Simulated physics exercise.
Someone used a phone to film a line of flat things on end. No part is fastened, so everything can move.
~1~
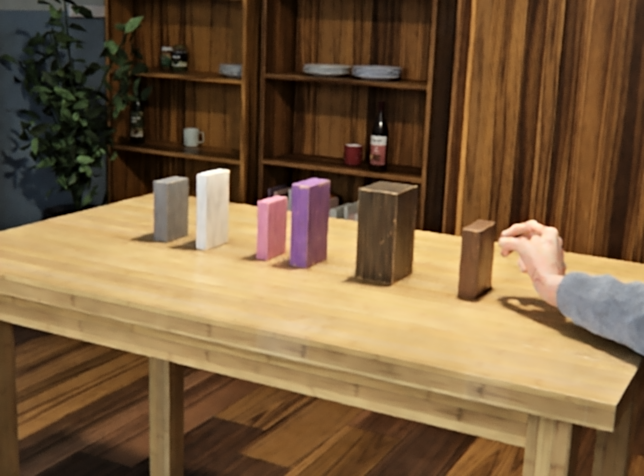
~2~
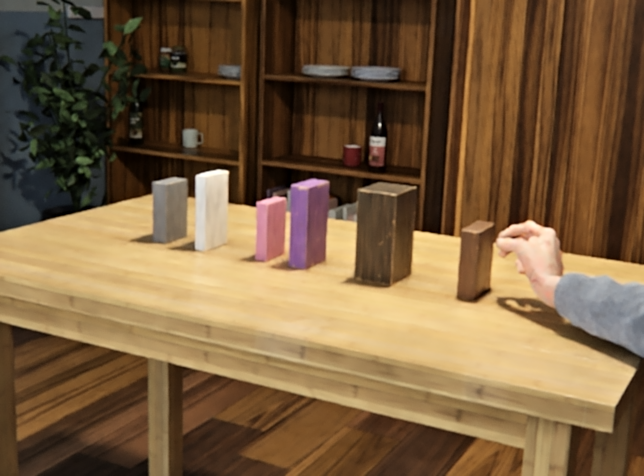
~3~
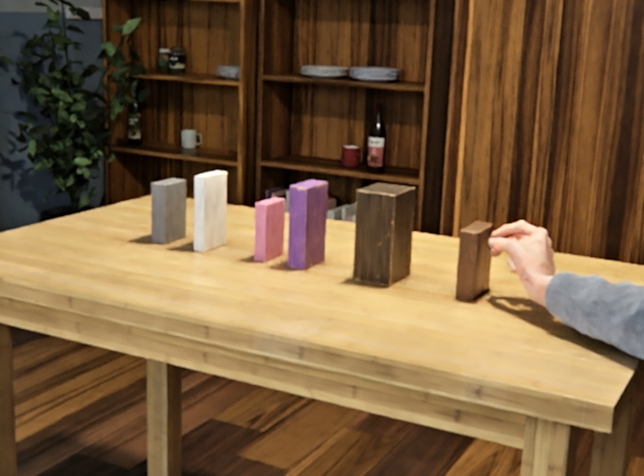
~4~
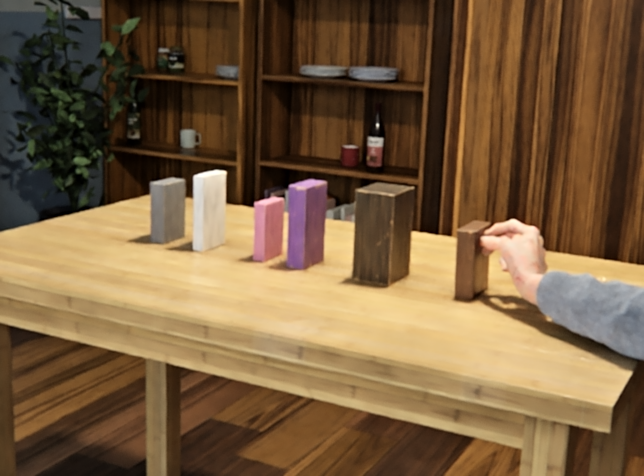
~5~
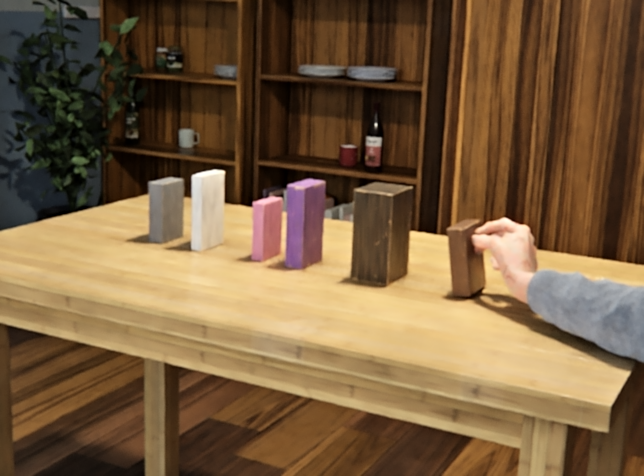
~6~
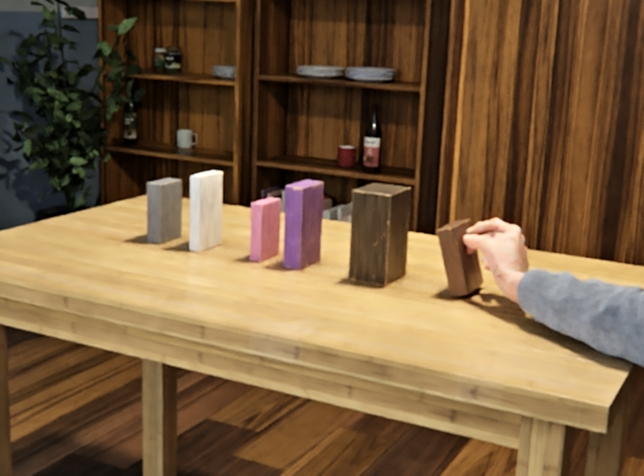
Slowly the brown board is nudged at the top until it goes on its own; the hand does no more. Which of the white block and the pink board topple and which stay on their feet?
Most likely the white block is a survivor, most likely the pink board is a survivor.
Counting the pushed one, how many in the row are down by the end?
1.
Then, 0.20 s later than the last frame, brown board 50° over.
Then, 0.30 s later than the last frame, brown board 91° over.
Then, 0.70 s later than the last frame, brown board 90° over.
When it is over, all 4 as before. End places, in pixels of the last picture, white block near (206, 211), pink board near (266, 230).
